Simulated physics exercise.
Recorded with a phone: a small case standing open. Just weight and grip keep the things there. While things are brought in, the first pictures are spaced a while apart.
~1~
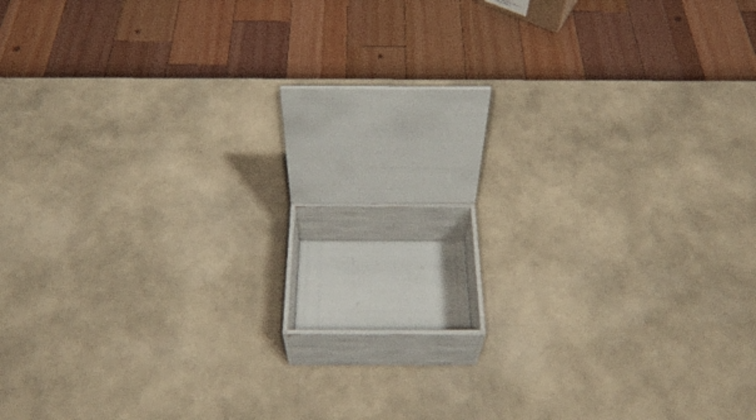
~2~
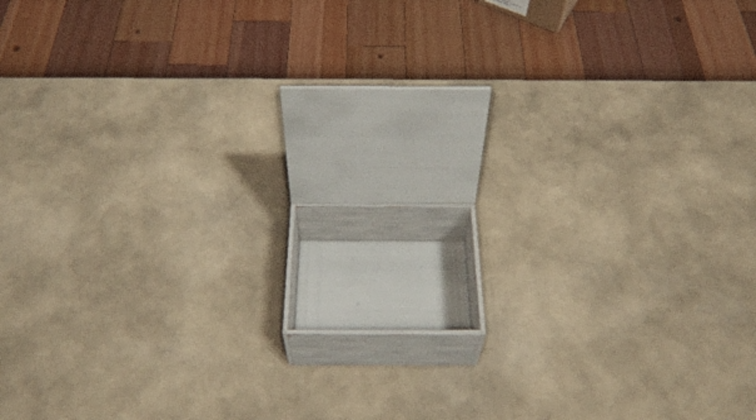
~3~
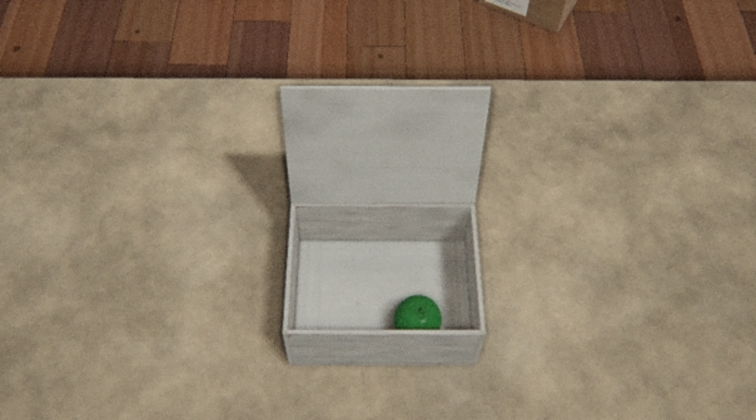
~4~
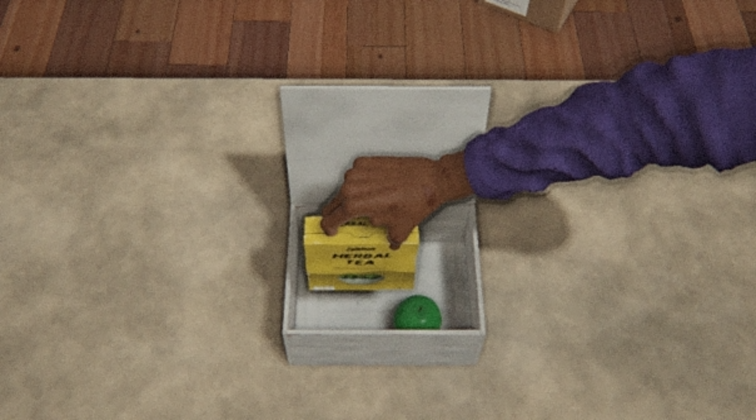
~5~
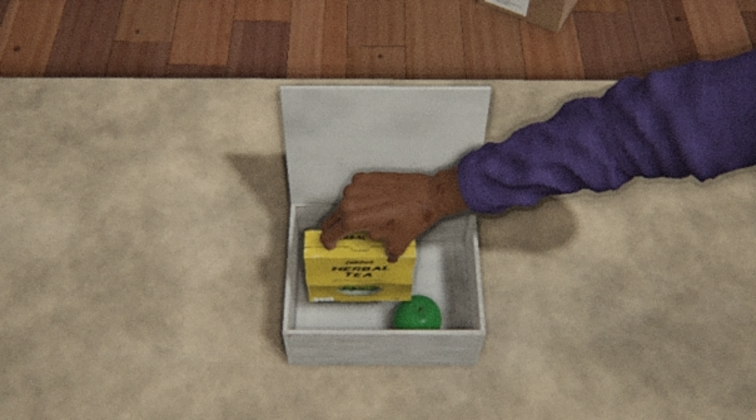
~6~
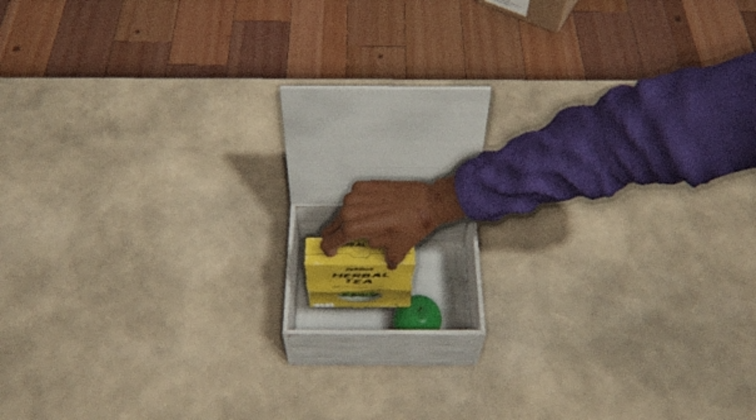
On a mottled beige surface beside a reddish-brown wooden floor, seen from above at a steady angle, a pale grey case stands open and empty, its lid raised at the back. A round green apple then appears inside the case, toward the front right. A hand in a purple sleeve, reaching from the right, holds a yellow herbal tea packet inside at the left and lowers it slightly.
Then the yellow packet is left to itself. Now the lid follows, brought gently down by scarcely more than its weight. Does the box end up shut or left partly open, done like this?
It ends up shut.
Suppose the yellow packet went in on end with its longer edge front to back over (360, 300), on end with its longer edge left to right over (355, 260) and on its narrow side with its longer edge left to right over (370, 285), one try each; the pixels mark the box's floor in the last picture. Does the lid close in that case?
Results in order: Lid up, lid down, lid up.
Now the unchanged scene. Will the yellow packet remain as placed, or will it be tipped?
As it turns out, the yellow packet changes its angle.
Then, 0.50 s after the last picture, yellow packet tipped 68° from how it was near (374, 270); green apple rolled a little.
Then, 1.50 s after the last picture, lid 66° above the rim; yellow packet on its side near (379, 273); green apple rolled about its own width.
Then, 1.90 s after the last picture, lid 20° above the rim; yellow packet on its side near (379, 273); green apple rolled about its own width.
At rest, lid shut; tipped over in the box, yellow packet; moved from the start, green apple. Seen from the same camera at the end, yellow packet near (379, 273).
